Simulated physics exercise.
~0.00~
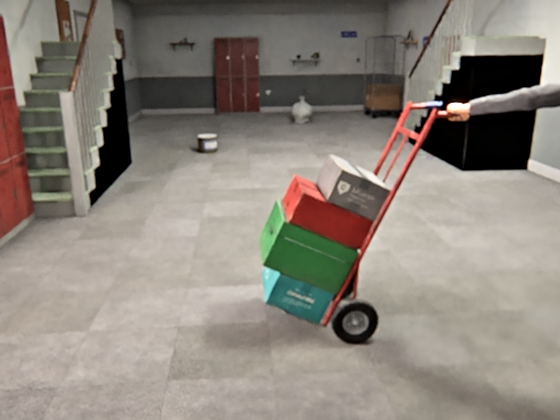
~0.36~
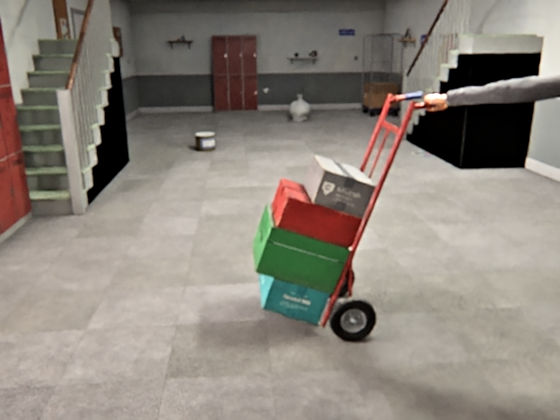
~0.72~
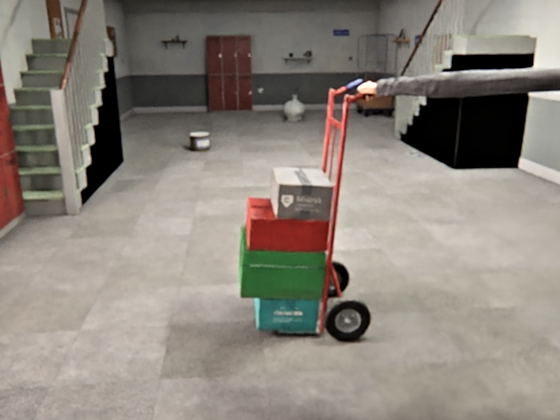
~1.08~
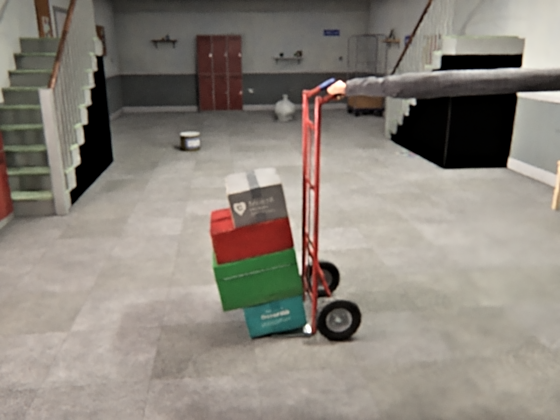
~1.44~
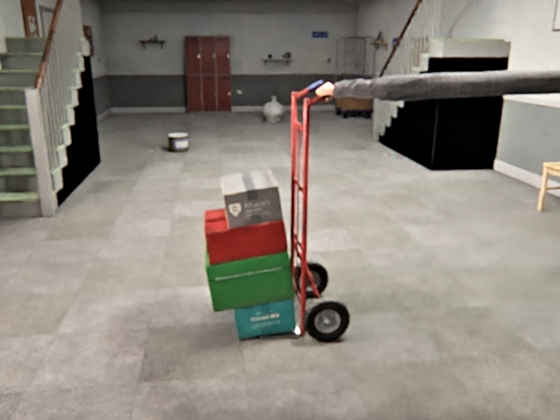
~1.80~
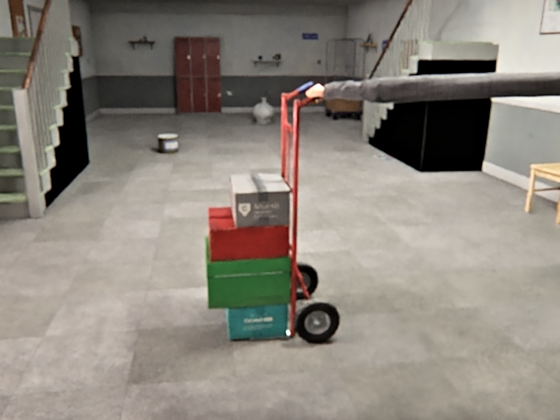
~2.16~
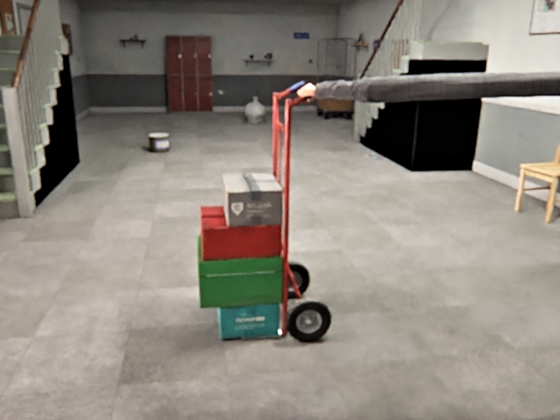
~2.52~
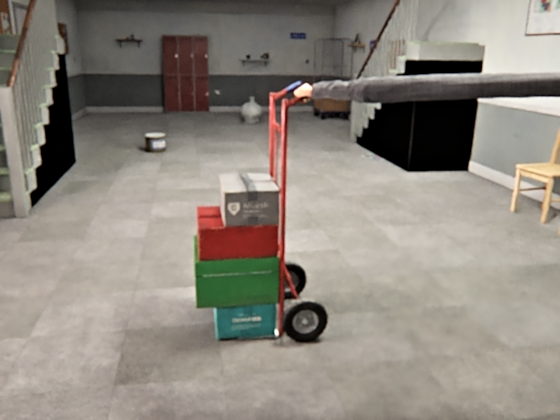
In a grey hall, a hand tips a loaded hand truck upright, and its boxes stay stacked.
